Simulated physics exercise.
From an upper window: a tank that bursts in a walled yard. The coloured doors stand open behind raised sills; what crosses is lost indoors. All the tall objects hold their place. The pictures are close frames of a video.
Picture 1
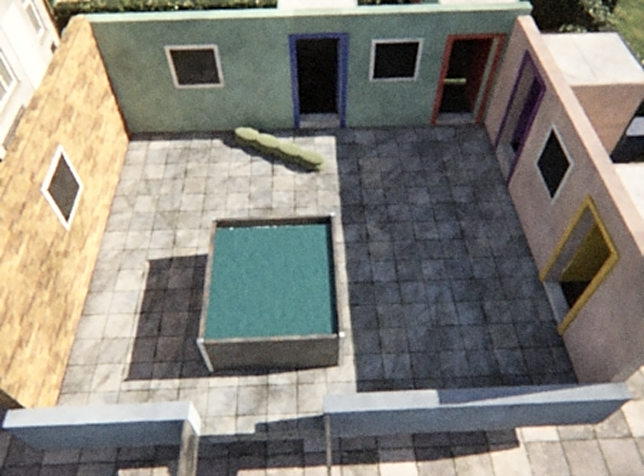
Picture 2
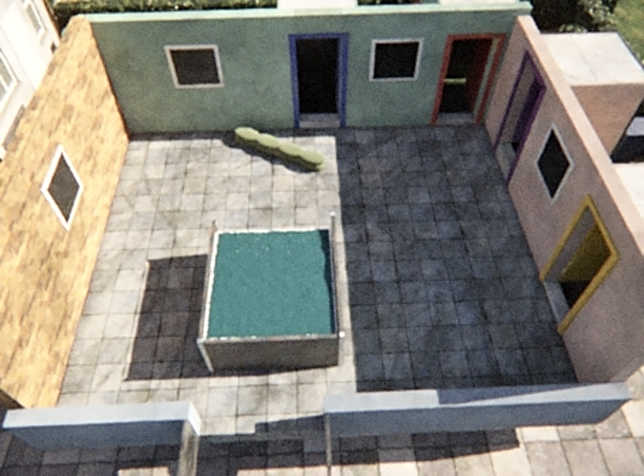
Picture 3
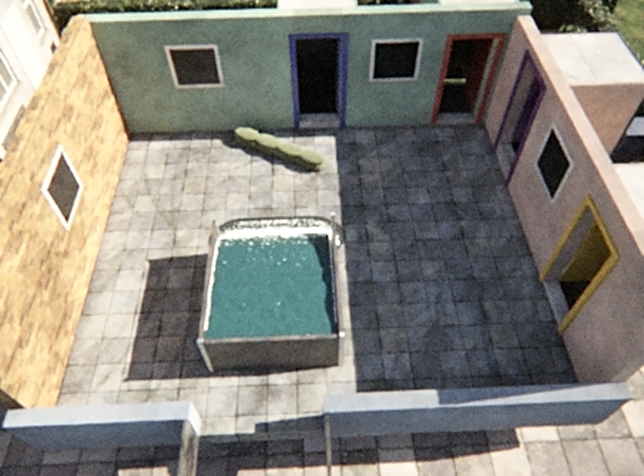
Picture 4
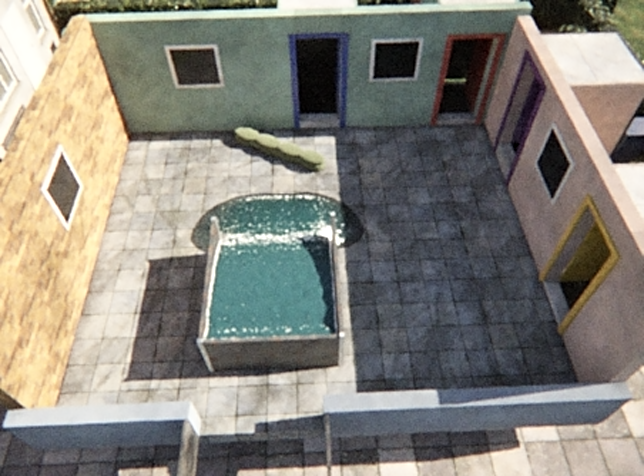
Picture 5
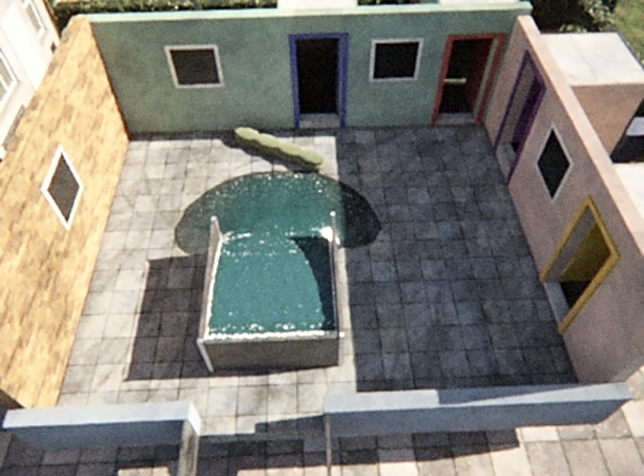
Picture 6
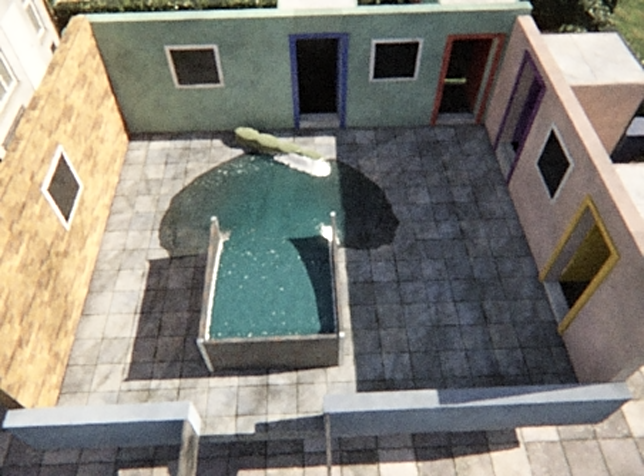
In a walled yard with brightly framed open doorways, the far side of a full tank gave way, and water poured out, fanning across the paving until it reached a long green object.
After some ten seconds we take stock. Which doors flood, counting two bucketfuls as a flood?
One by one: The red door lets in a lot; the blue door admits no more than that; the purple door admits no more than that; the yellow door admits no more than that.
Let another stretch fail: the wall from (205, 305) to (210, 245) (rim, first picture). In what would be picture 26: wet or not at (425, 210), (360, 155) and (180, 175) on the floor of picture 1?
In that order: Clear, dry, covered.
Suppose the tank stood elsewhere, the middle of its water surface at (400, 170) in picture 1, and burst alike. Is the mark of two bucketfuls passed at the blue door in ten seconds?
Blue lets more in.
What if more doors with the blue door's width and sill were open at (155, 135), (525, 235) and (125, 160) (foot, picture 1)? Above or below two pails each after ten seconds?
As listed: Lets more in, keeps below it, goes over.
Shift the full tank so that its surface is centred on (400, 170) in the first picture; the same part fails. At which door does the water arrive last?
That is the yellow-painted one.
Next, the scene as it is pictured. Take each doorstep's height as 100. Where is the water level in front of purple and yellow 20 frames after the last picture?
Roughly 60 per cent, then 0 per cent.
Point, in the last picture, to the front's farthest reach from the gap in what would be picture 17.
Near (486, 127).
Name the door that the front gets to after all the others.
That is the yellow-painted one.
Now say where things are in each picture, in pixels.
The first picture shows the tank at (273, 276) is whole and still.
In the second picture, the front is at a hidden place, out from the gap on the tank's far side.
In the third picture, water pours out on the tank's far side and has run to a hidden place.
In the fourth picture, the front is at (204, 219), out from the gap on the tank's far side.
In the fifth picture, water pours out on the tank's far side and has run to (323, 178).
In the sixth picture, the front is at (255, 154), out from the gap on the tank's far side.
A moment on, water covers 35 % of the floor; the red door not reached, the blue door not reached, the purple door not reached, the yellow door not reached.
Next, water covers 40 % of the floor; the red door wet at the sill, nothing in, the blue door wet at the sill, nothing in, the purple door not reached, the yellow door not reached.
Then, water covers 50 % of the floor; the red door under two buckets in, the blue door wet at the sill, nothing in, the purple door wet at the sill, nothing in, the yellow door not reached.
Later, water covers 90 % of the floor; the red door over two buckets in, the blue door wet at the sill, nothing in, the purple door wet at the sill, nothing in, the yellow door wet at the sill, nothing in.
In the end, water covers 95 % of the floor; the red door far over two buckets in, the blue door wet at the sill, nothing in, the purple door wet at the sill, nothing in, the yellow door wet at the sill, nothing in.
